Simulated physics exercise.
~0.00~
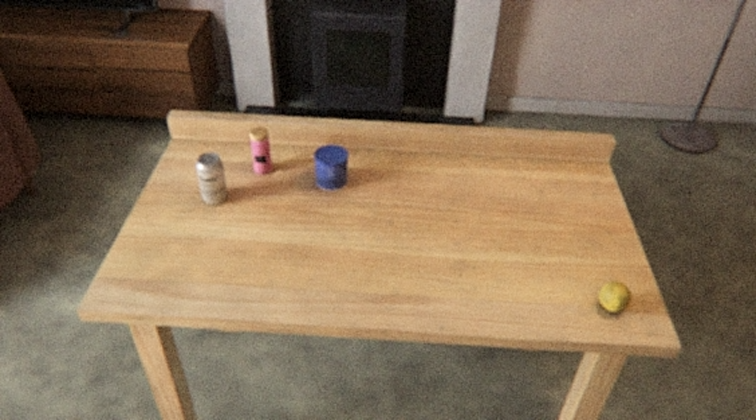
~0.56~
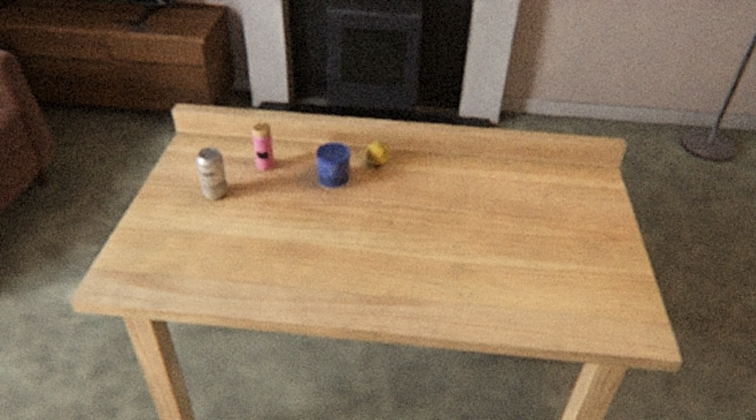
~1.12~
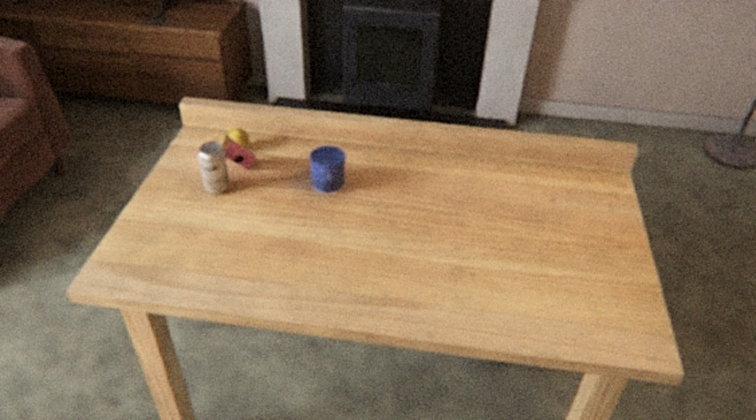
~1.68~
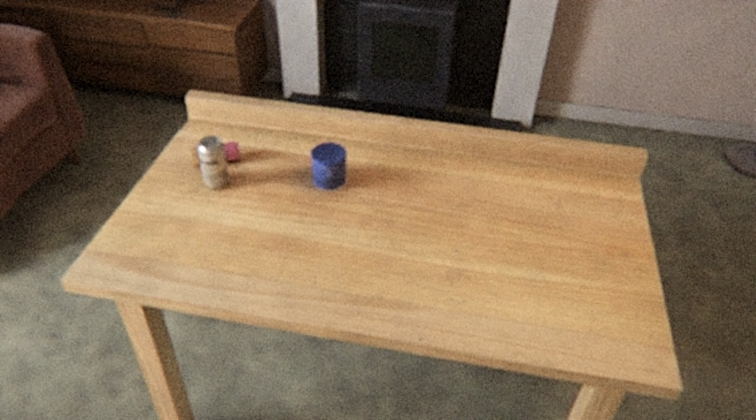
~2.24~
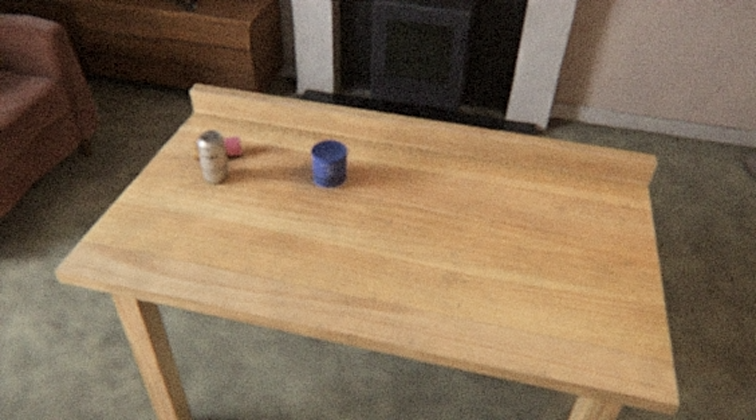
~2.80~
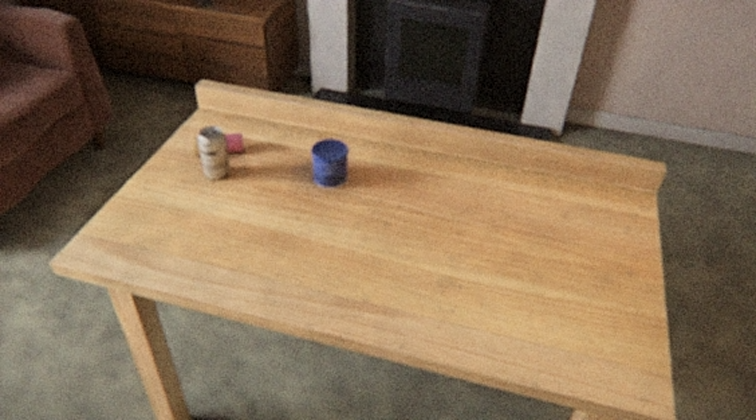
Yellow ball rolling across a wooden table past a blue tin, the pink shaker toppling beside a can and lying on its side.
